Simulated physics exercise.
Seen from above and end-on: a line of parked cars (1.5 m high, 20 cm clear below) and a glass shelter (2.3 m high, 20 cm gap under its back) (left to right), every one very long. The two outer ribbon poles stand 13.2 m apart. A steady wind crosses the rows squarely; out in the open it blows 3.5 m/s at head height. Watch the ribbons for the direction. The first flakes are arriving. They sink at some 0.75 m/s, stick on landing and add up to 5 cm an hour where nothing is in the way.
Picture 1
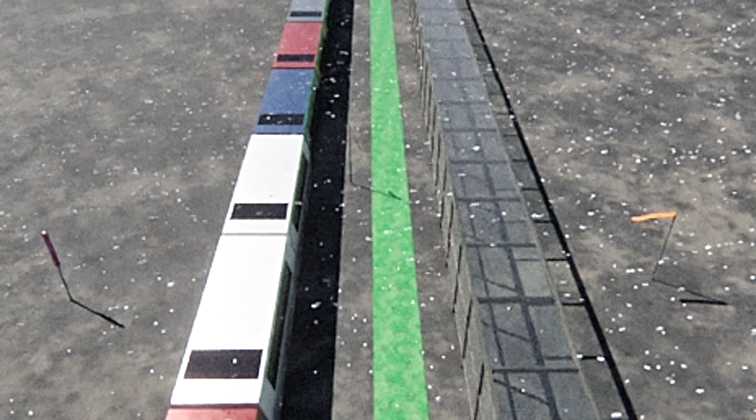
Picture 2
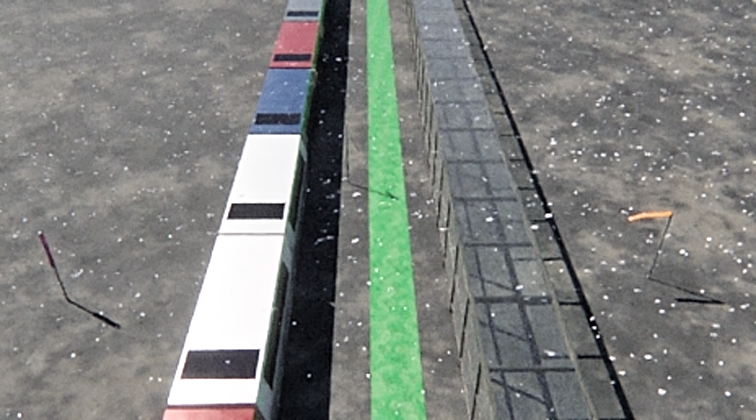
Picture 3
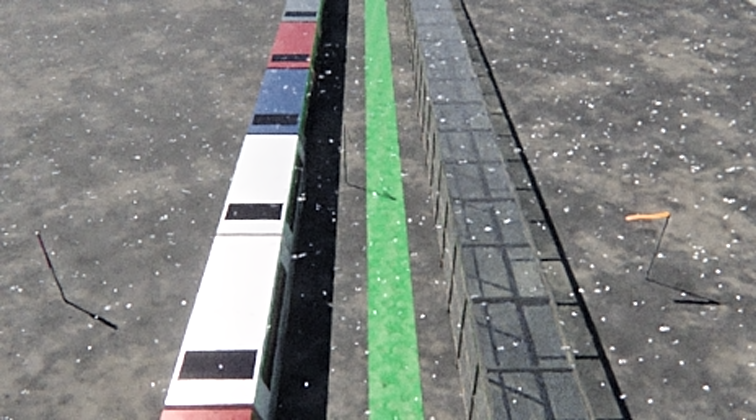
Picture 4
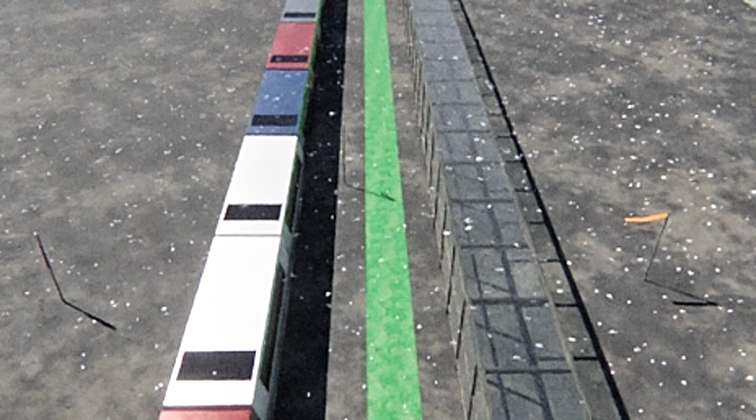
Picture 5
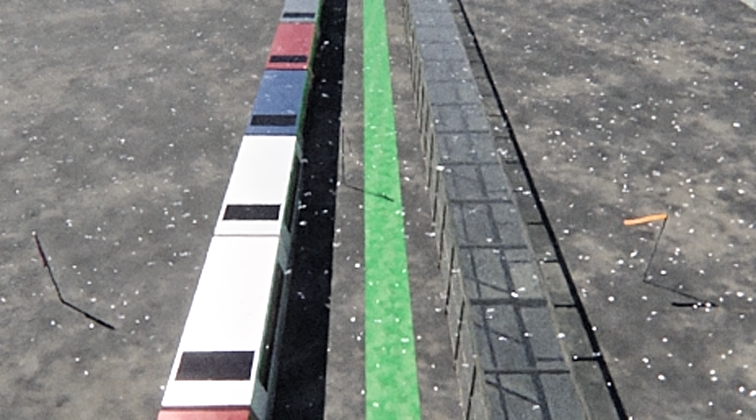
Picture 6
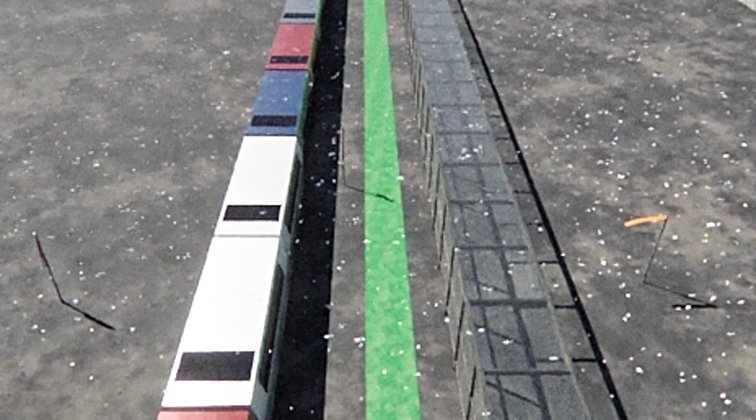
White flakes drifted over a long row of red, white and blue vehicles, a green strip and a long gridded gray structure, while the thin poles on either side barely shifted in view.
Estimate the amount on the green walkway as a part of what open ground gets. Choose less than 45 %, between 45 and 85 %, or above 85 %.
The amount there is between 45 and 85 % of the open one.
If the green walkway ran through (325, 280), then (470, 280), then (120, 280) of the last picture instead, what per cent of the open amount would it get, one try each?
In turn about 70 %, 70 %, 90 %.
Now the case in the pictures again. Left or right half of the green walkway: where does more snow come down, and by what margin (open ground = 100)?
The left one, some 10 points more.
After 10 minutes open ground has 8 mm and the green walkway 6 mm.
After 30 minutes open ground has 25 mm and the green walkway 18 mm.
After 60 minutes open ground has 50 mm and the green walkway 36 mm, so the green walkway has 71 % of the open amount; the left half of it has 76 %, the right half 66 %.
